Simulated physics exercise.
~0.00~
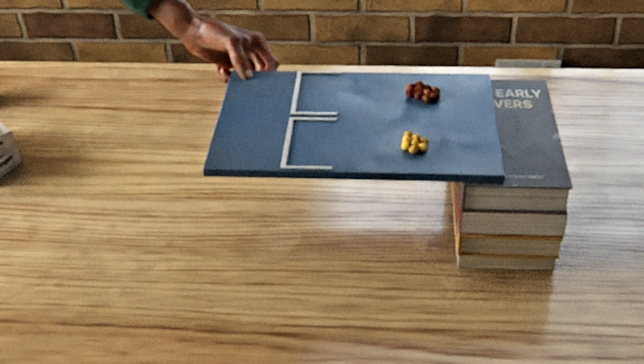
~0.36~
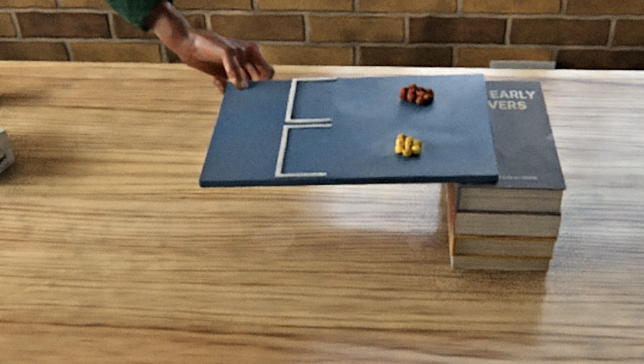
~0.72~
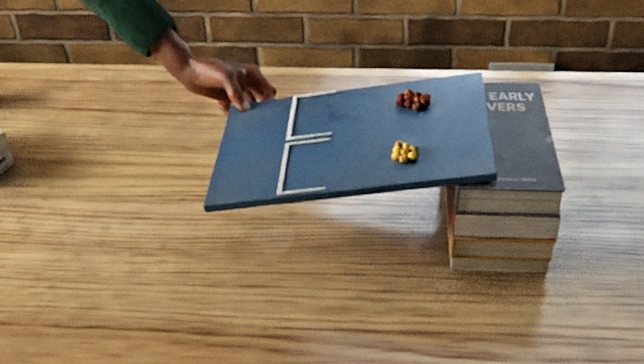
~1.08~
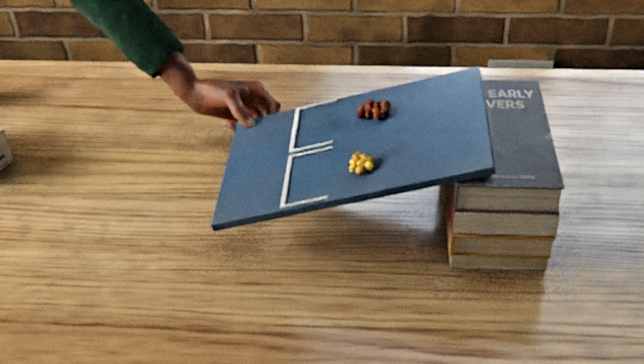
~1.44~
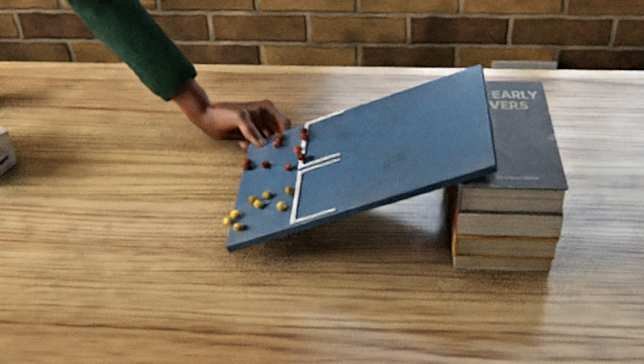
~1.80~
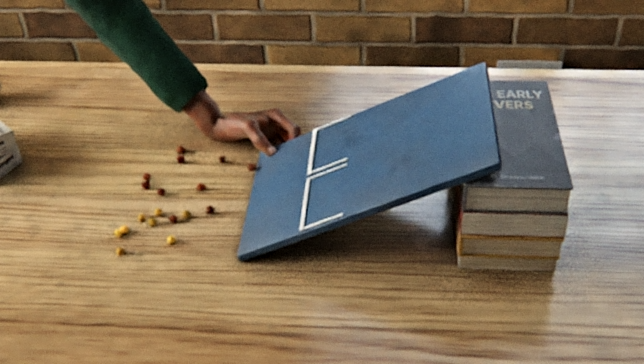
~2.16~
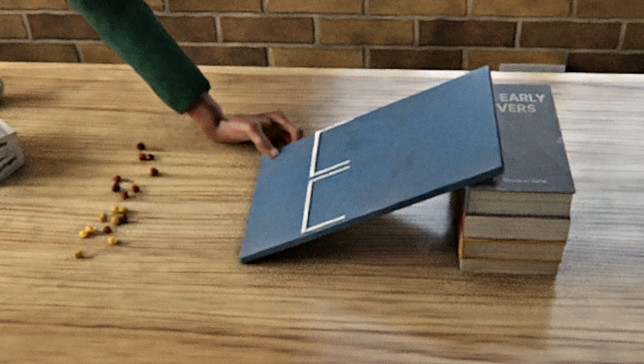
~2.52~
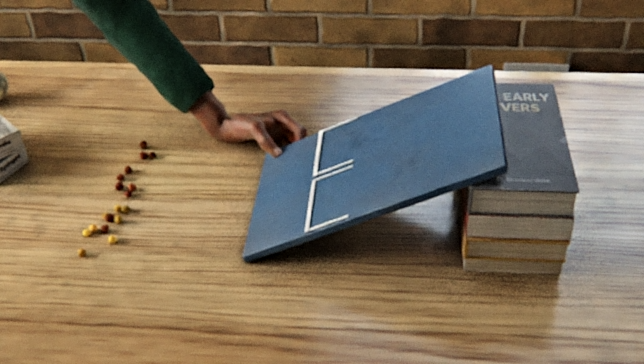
Yellow and red beads slide down a tilting blue board, pass white bars, and scatter across the table.
